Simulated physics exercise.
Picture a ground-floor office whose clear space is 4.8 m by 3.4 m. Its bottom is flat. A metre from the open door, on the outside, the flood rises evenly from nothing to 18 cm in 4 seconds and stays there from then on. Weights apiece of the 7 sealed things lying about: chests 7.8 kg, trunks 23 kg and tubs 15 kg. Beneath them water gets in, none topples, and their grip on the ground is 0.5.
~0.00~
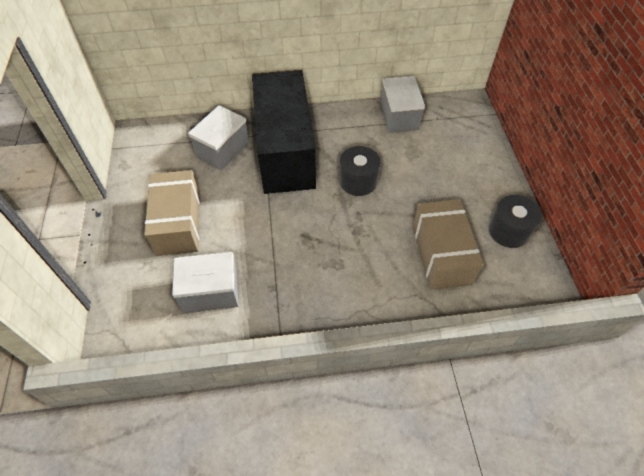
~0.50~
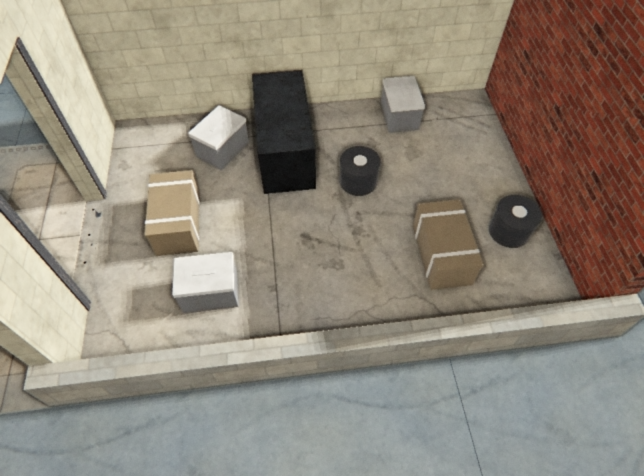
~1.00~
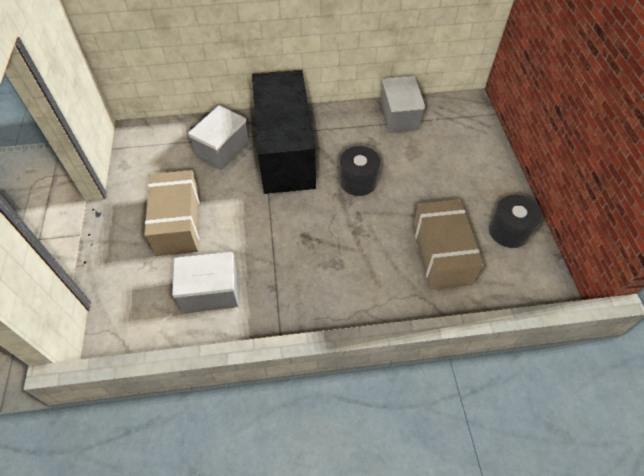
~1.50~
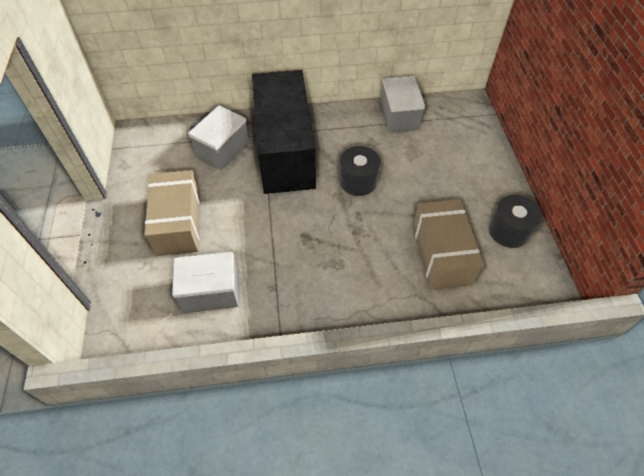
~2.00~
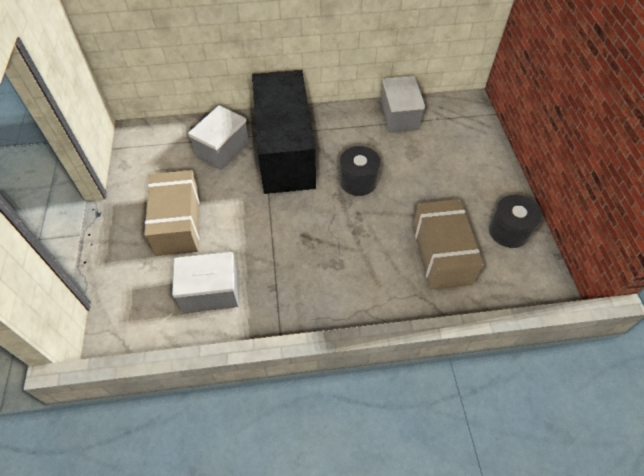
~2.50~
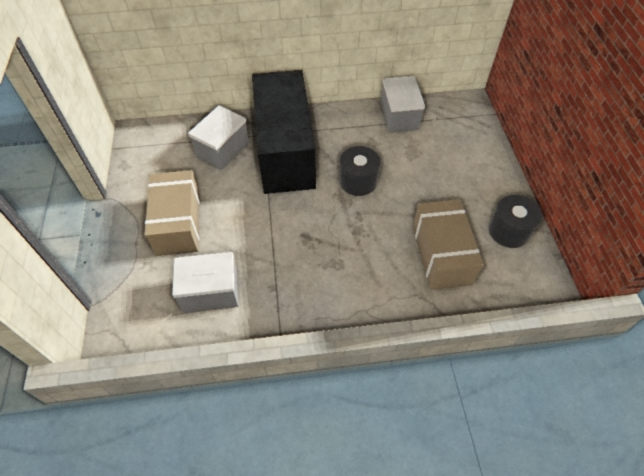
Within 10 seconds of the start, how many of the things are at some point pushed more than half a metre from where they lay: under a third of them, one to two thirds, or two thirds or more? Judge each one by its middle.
The portion should come out one third up to two thirds.
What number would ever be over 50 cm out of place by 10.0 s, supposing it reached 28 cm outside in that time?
That would give 6.
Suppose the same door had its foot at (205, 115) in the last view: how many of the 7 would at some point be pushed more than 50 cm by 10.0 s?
You'd get 3 in that case.
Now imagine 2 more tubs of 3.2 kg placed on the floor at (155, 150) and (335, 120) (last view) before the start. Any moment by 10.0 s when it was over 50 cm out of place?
In turn: Beyond the mark, within the mark.
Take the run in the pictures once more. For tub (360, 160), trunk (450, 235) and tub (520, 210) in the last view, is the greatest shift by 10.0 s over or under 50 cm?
Order as asked - a smaller shift, a smaller shift, a smaller shift.
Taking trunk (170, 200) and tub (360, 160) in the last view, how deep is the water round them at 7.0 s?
Some 5 cm at the first, some 1 cm at the second.
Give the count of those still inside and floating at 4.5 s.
The count is 0.
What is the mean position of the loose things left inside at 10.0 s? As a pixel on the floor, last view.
Close to pixel (409, 204).
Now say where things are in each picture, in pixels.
In the first frame, a chest at (203, 273), on the bottom; a trunk at (450, 233), on the bottom; water covers 0.0 m2; 0 of 7 have shifted.
In the second frame, a chest at (203, 273), on the bottom; a trunk at (450, 233) rests on the ground; 0.0 m2 under water; 0 of 7 have shifted.
In the third frame, a chest at (203, 273) rests on the ground; a trunk at (450, 233), on the bottom; 0.0 m2 under water; 0 of 7 have shifted.
In the fourth frame, a chest at (203, 273) rests on the ground; a trunk at (450, 233) rests on the ground; water covers 0.0 m2; 0 of 7 have shifted.
In the fifth frame, a chest at (203, 273), on the bottom; a trunk at (450, 233), on the bottom; 0.0 m2 under water; 0 of 7 have shifted.
In the sixth frame, a chest at (203, 273) rests on the ground; a trunk at (450, 233) rests on the ground; 0.4 m2 under water; 0 of 7 have shifted.
After 3.5 s 0 of 7 are over 50 cm from their spots; 0 afloat.
After 4.5 s 0 of 7 are over 50 cm from their spots; 0 afloat.
After 7.0 s 3 of 7 are over 50 cm from their spots; 1 afloat.
After 10.0 s 3 of 7 are over 50 cm from their spots, and 3 have been at some point; 4 afloat.
